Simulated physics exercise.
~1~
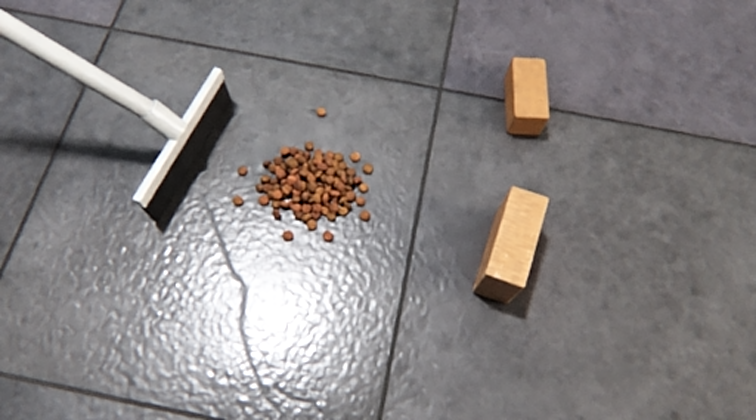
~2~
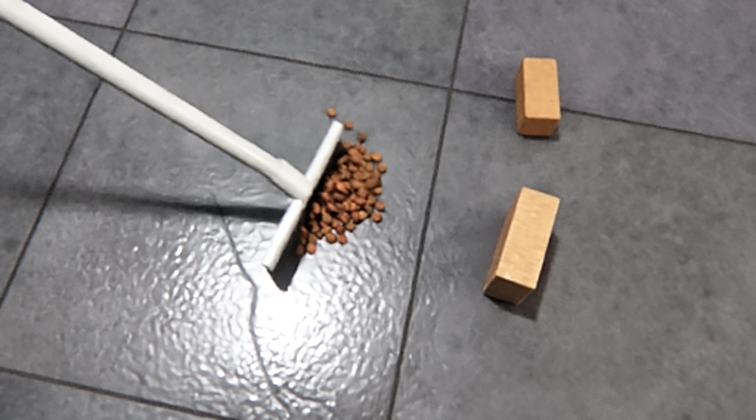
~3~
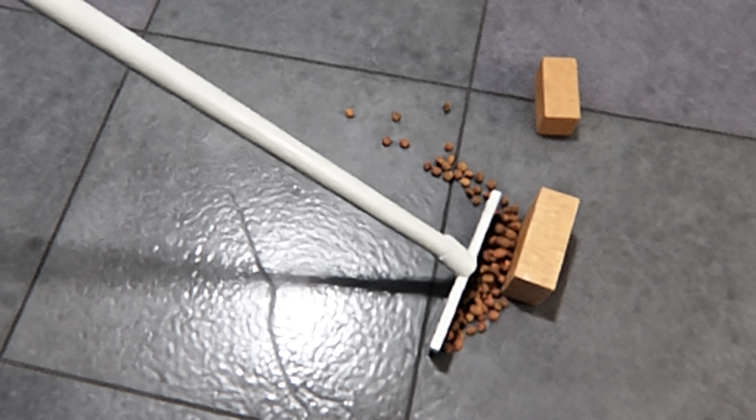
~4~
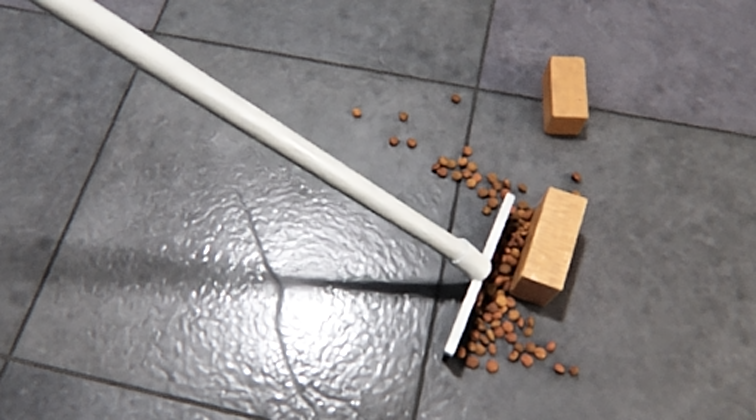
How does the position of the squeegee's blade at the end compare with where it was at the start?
At the start the blade was on the left side of the floor, clear of the kibble pile. By the end it was well over to the right and a bit lower, close to the nearer wooden block with kibble bunched between them.
